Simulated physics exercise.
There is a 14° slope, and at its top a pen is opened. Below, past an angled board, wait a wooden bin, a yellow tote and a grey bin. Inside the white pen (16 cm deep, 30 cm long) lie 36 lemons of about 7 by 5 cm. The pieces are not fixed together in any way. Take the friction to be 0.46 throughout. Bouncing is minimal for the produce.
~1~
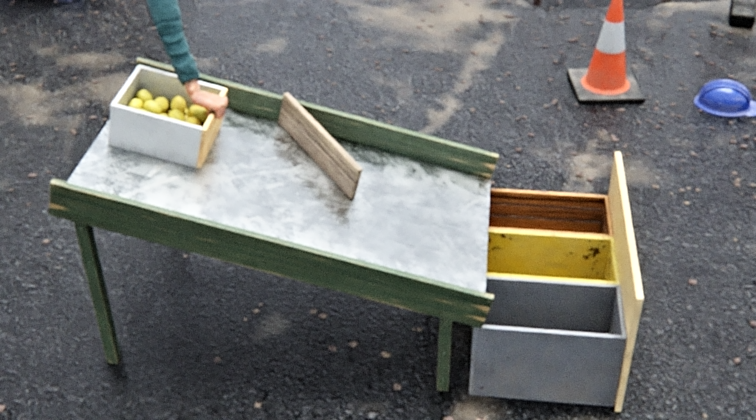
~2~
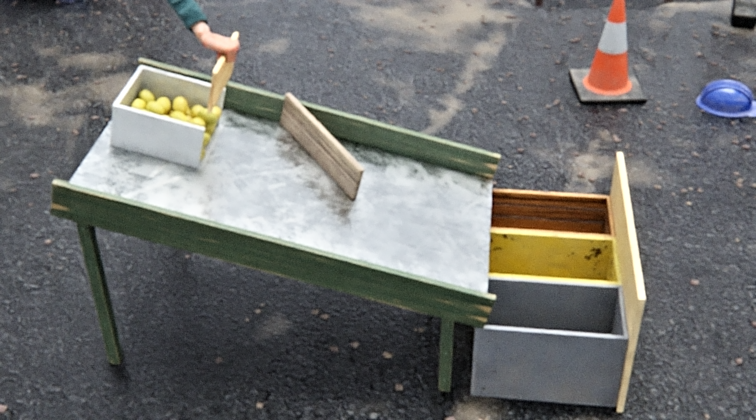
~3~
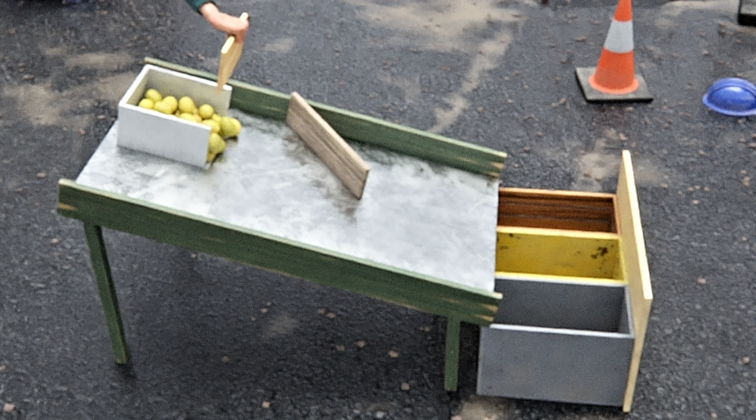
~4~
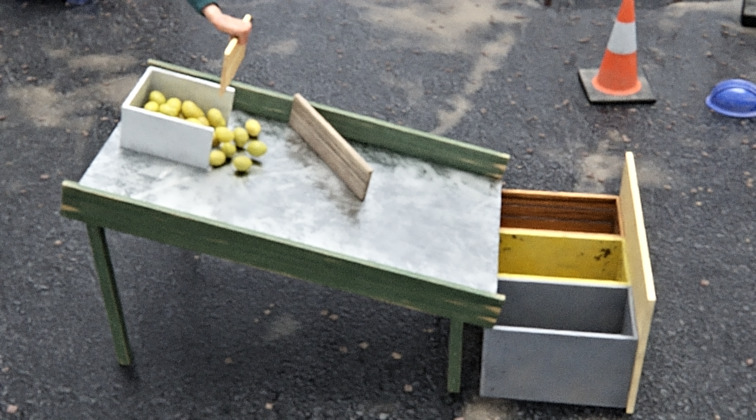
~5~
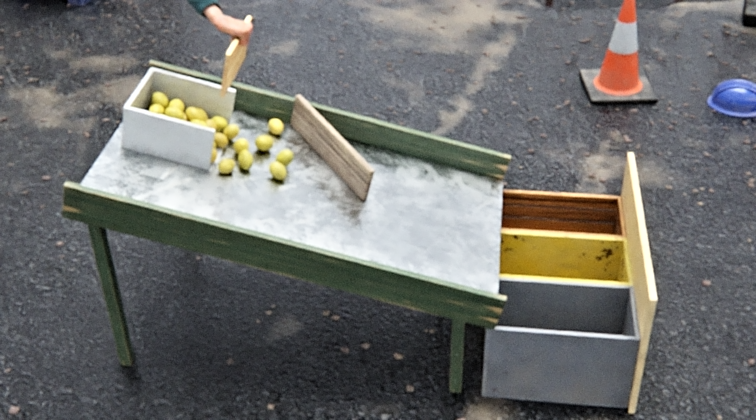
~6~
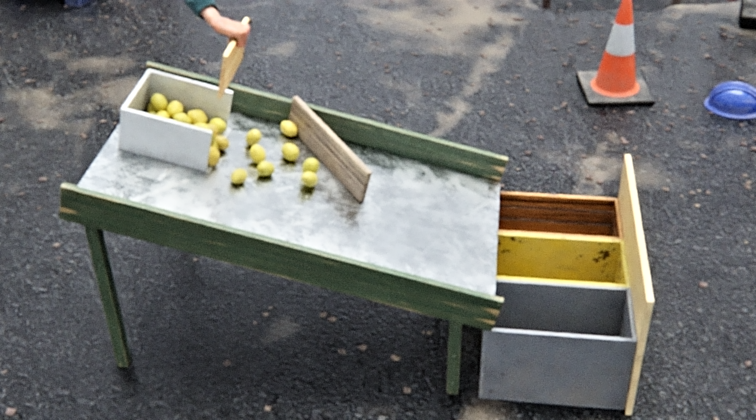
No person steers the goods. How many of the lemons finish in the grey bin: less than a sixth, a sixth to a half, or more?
When it all stops, a moderate portion of them rest in the grey bin.
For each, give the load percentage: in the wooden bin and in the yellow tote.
Around 0 per cent and 20 per cent, in that order.
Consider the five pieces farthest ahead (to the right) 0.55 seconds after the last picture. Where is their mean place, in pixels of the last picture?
Mean position approx. (365, 213).
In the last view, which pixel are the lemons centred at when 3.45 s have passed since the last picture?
The middle lies close to (524, 304).
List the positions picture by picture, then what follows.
In the first frame (places track the rim corner closest to us here), white pen (116, 105); grey bin (623, 337); all still inside.
White pen (118, 105), in the second frame.
White pen (124, 105); 3 out, the lowest lemon at (233, 128), in the third frame.
White pen (127, 107); 7 out, the lowest lemon at (242, 164), in the fourth frame.
White pen (128, 108); 8 out, the lowest lemon at (278, 171), in the fifth frame.
White pen (126, 109); grey bin (633, 340); 8 out, the lowest lemon at (309, 179), in the sixth frame.
Then, 0.55 s after the last picture, 16 still in the white pen and 20 on the slope.
Then, 1.24 s after the last picture, 6 still in the white pen, 2 in the grey bin, 26 on the slope and 2 in the air.
Then, 2.21 s after the last picture, 4 still in the white pen, 3 in the yellow tote, 9 in the grey bin, 18 on the slope and 2 in the air.
Final count (3.45 s after the last picture), 4 still in the white pen, 7 in the yellow tote, 12 in the grey bin and 13 on the slope. Asked share, 12 of 36, 33 per cent.
